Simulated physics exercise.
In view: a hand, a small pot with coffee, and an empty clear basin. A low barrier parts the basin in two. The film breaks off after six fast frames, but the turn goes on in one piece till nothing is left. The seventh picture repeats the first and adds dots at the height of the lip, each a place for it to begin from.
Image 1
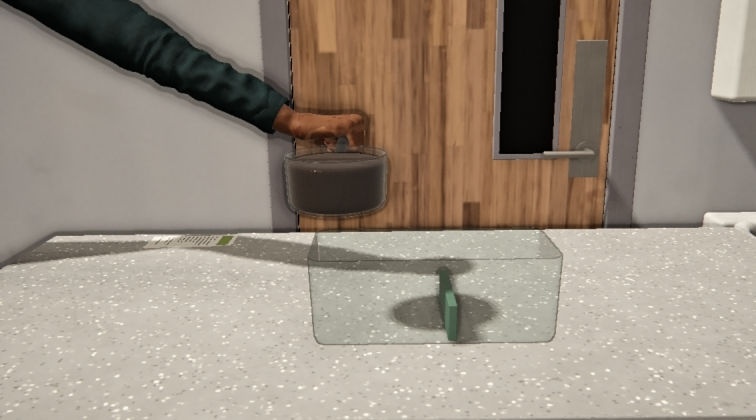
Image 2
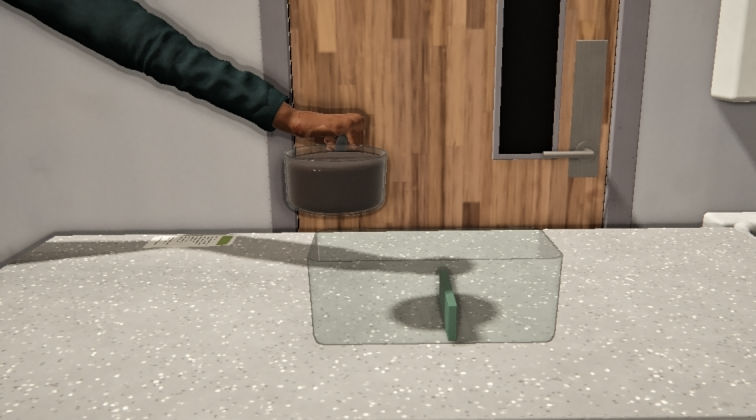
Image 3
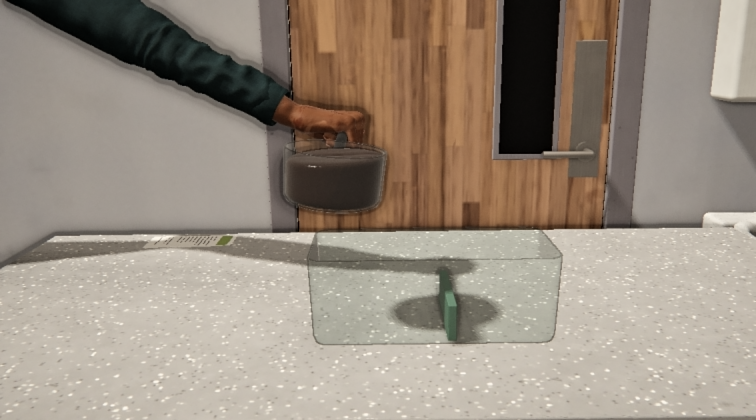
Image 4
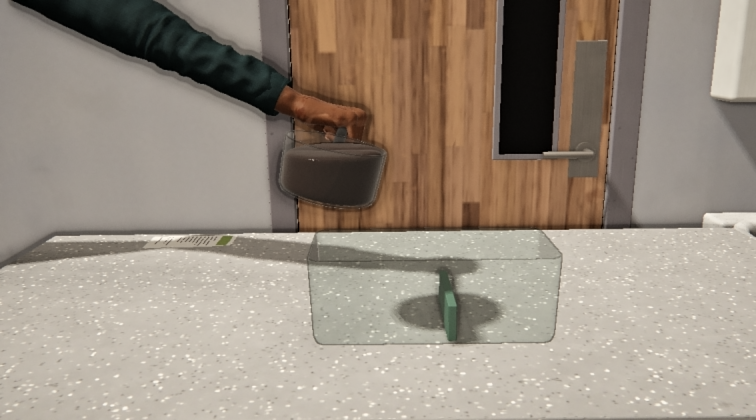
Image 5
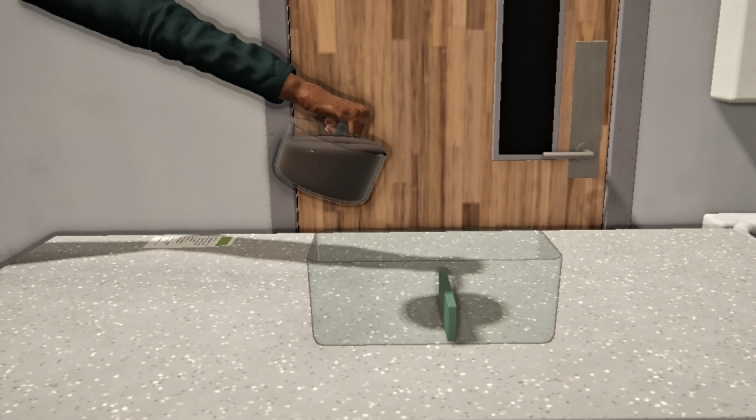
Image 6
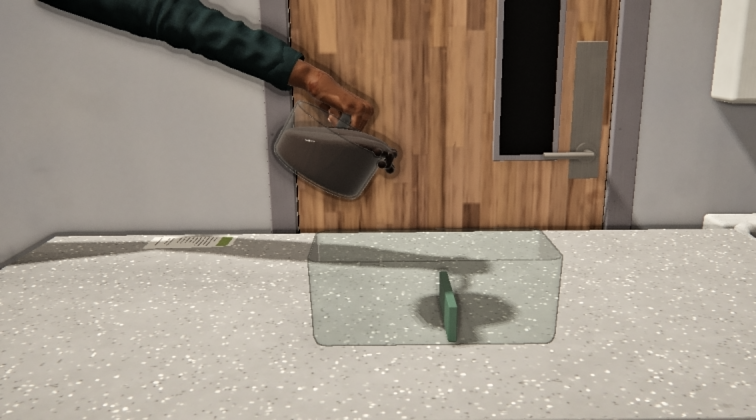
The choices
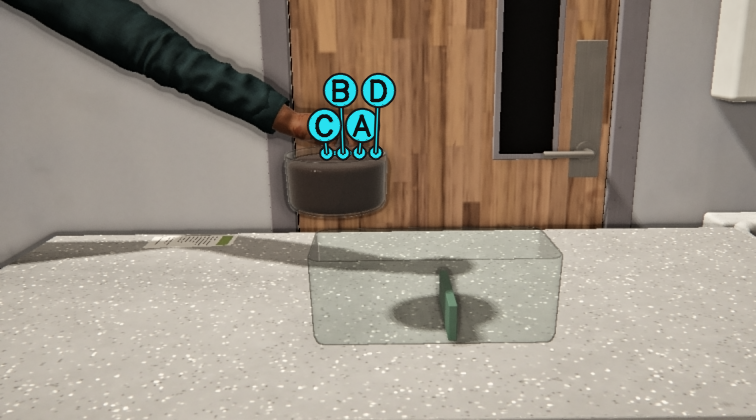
In the video, a hand in a dark green sleeve holds a small pot of dark liquid above a clear basin with a low green divider, then gradually tilts it rightward until some liquid comes over the lip.
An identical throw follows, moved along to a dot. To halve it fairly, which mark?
Dot A.
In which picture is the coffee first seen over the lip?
In picture 5.
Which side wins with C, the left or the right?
More ends on the left.
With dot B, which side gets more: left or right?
The left side.
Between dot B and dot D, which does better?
The answer is D.
On the marked copy, A at (359, 152); B at (343, 153); C at (326, 153); D at (375, 152).
If A is chosen, about 50 % ends left of the wall and 48 % right of it.
If B is chosen, about 79 % ends left of the wall and 19 % right of it.
If C is chosen, about 90 % ends left of the wall and 6 % right of it; 4 % is lost outside.
If D is chosen, about 27 % ends left of the wall and 72 % right of it.
